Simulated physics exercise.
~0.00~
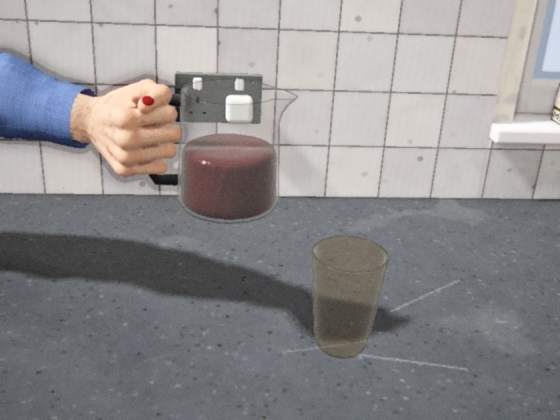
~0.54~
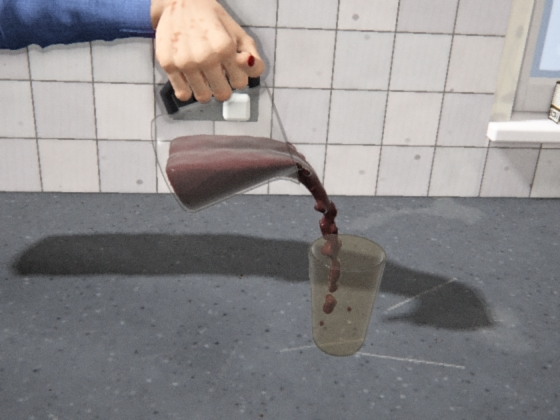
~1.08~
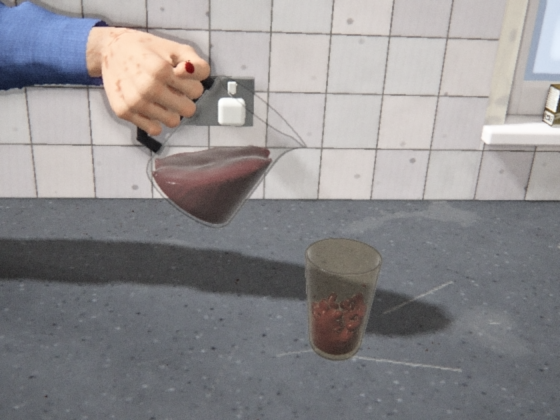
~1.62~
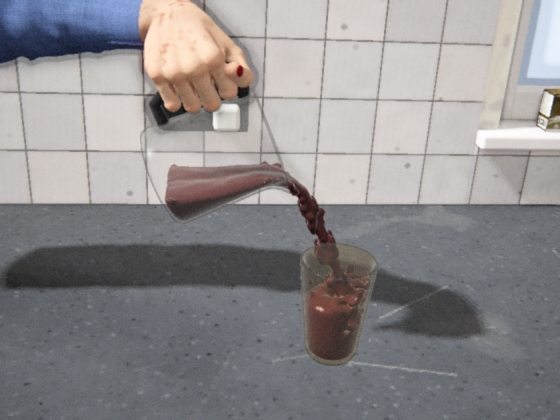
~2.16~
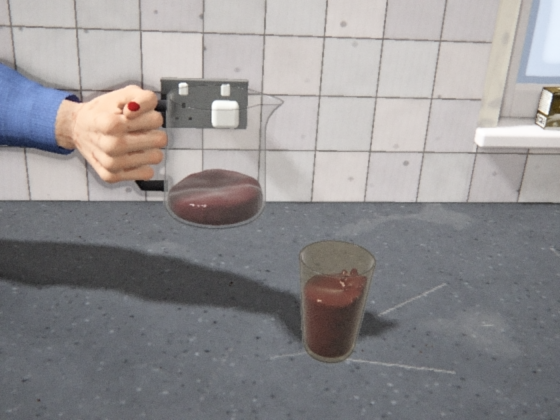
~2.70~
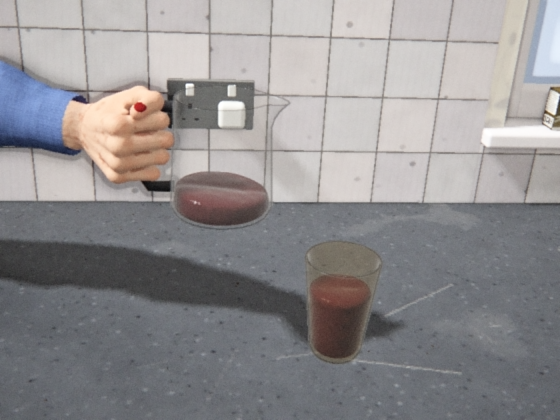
A hand tips a jug of dark red liquid twice, mostly filling the tumbler, then levels it.
